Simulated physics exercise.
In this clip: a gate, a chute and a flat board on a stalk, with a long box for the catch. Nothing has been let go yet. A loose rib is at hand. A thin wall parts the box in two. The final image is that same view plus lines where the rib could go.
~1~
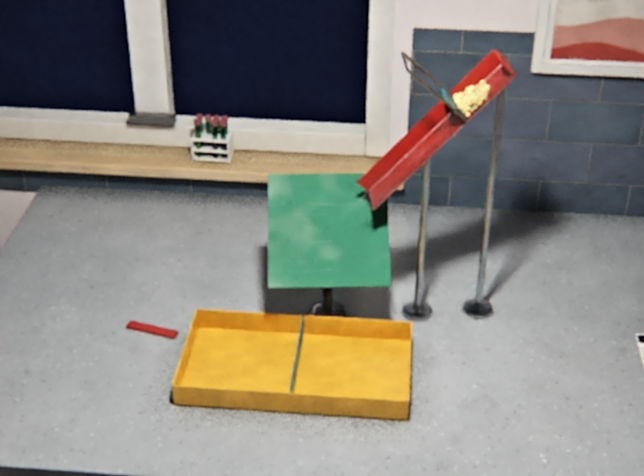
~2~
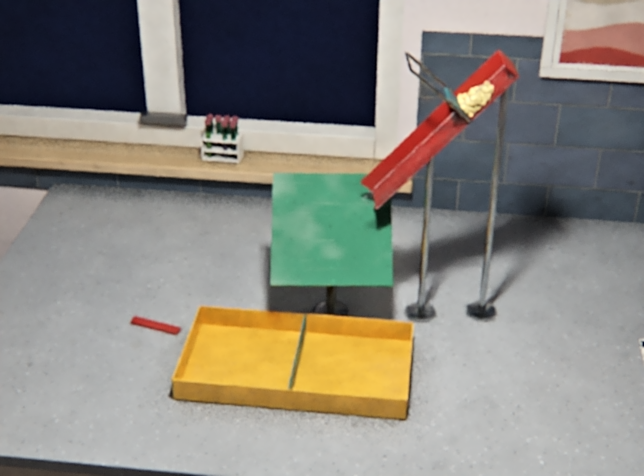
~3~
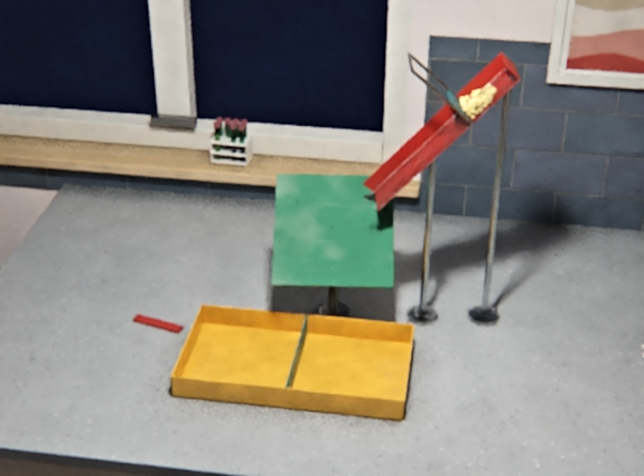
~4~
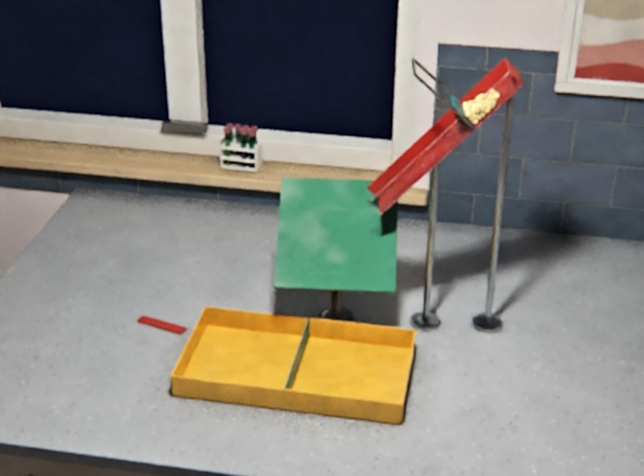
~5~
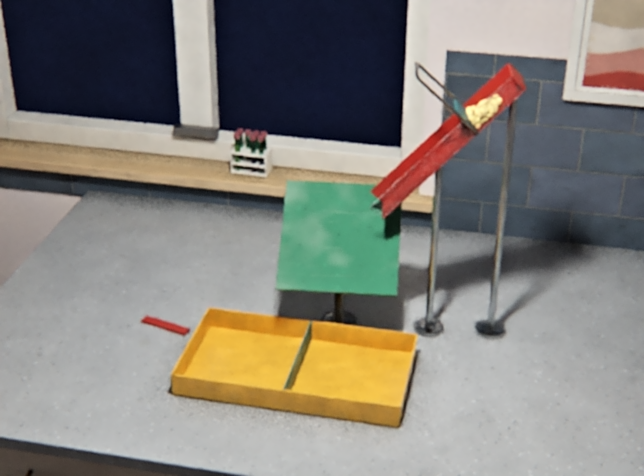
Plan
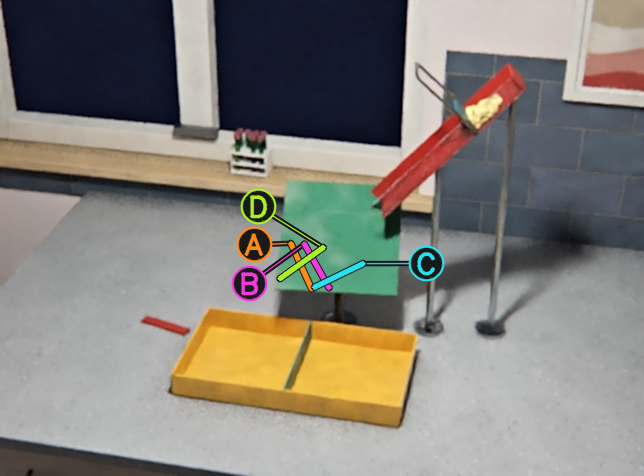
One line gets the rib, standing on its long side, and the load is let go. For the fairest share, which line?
D.
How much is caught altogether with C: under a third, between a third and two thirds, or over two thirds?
It is over two thirds.
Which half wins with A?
More lands on the right.
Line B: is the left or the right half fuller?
The right half.
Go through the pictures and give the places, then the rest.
In the first frame, load behind the gate (468, 98), soya beans; lip of the chute (371, 201), sloping steeply.
In the second frame, middle of the board (332, 228), tilted fairly steeply; middle of its low edge (332, 286); of its high edge (332, 173).
In the third frame, front corners of the box (171, 376) and (404, 400); front end of its middle wall (286, 388); gate still shut (452, 99).
In the fourth frame, middle of the load (476, 107); lip (380, 207).
In the fifth frame, middle of the load (480, 111); lip (383, 210).
On the marked copy, line A from (290, 243) to (311, 288); line B from (304, 243) to (329, 287); line C from (363, 263) to (314, 287); line D from (323, 247) to (280, 278).
With A, of what is caught, about a tenth in the left half, the larger part in the right.
With B, of what is caught, about a tenth in the left half, almost all in the right.
With C, of what is caught, every piece in the left half, not one piece in the right.
With D, of what is caught, roughly two thirds in the left half, roughly a third in the right.
